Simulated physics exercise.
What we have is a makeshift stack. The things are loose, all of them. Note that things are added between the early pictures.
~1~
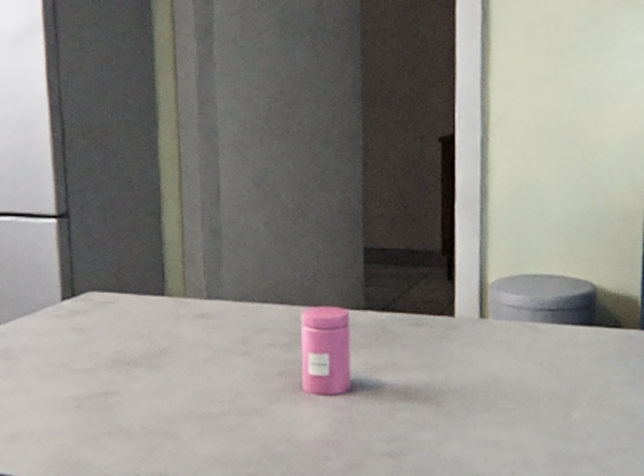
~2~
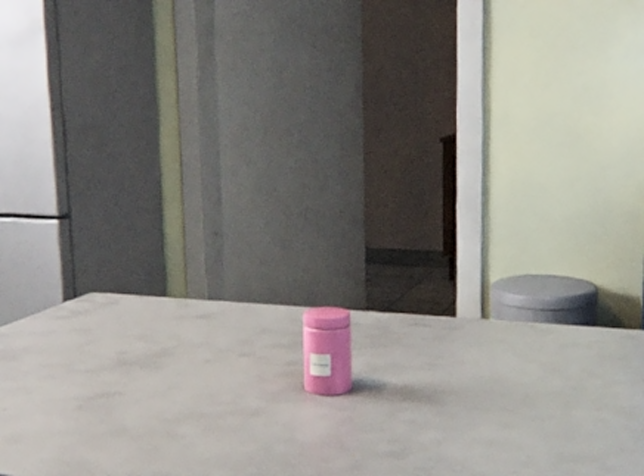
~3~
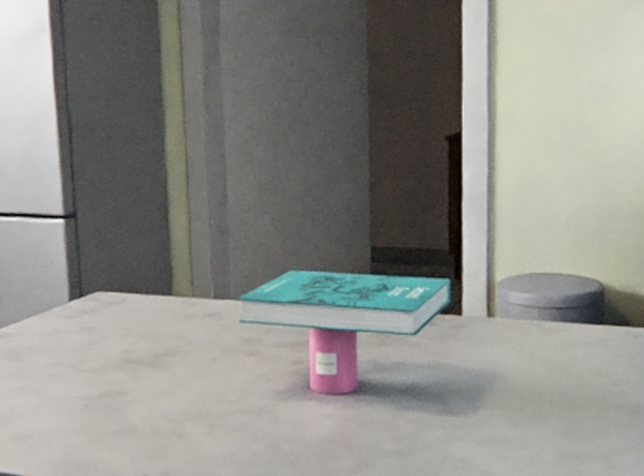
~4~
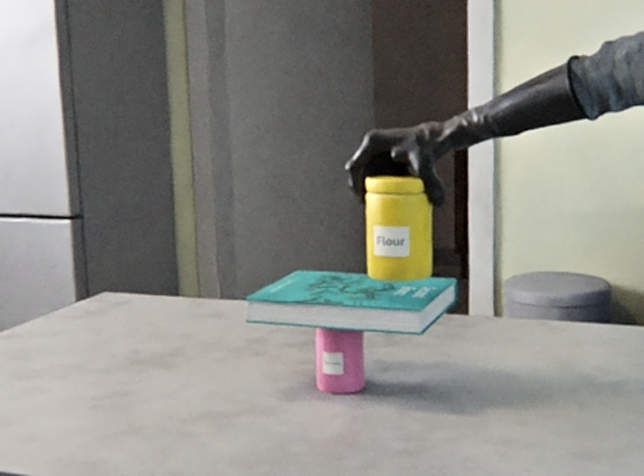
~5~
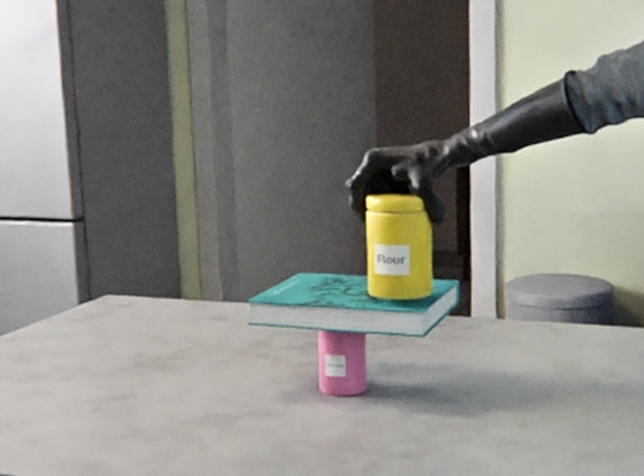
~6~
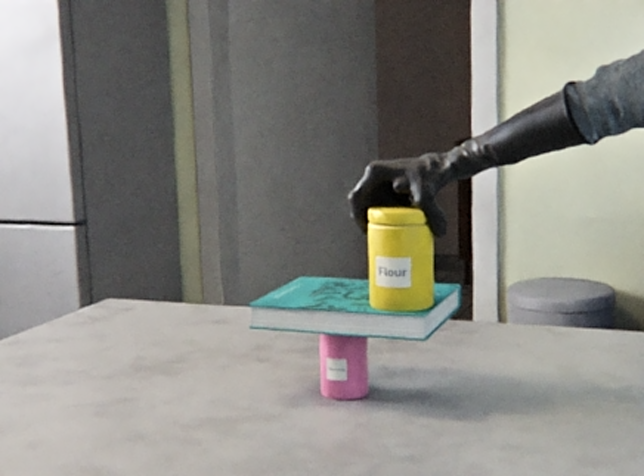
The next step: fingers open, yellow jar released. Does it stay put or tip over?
The stack does not stay intact.
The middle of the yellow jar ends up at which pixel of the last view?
Near (529, 364).
Then, 0.40 s later than the last frame, yellow jar now fallen; turquoise book tilted by 61°.
Then, 0.60 s later than the last frame, turquoise book tilted by 66°.
Then, 1.00 s later than the last frame, turquoise book now fallen; pink jar tilted by 58°.
Then, 1.20 s later than the last frame, pink jar on its side.
When it is over, fallen, turquoise book and yellow jar; lying over in the stack, pink jar. End places, in pixels of the last picture, yellow jar near (529, 364). The stack gives way.
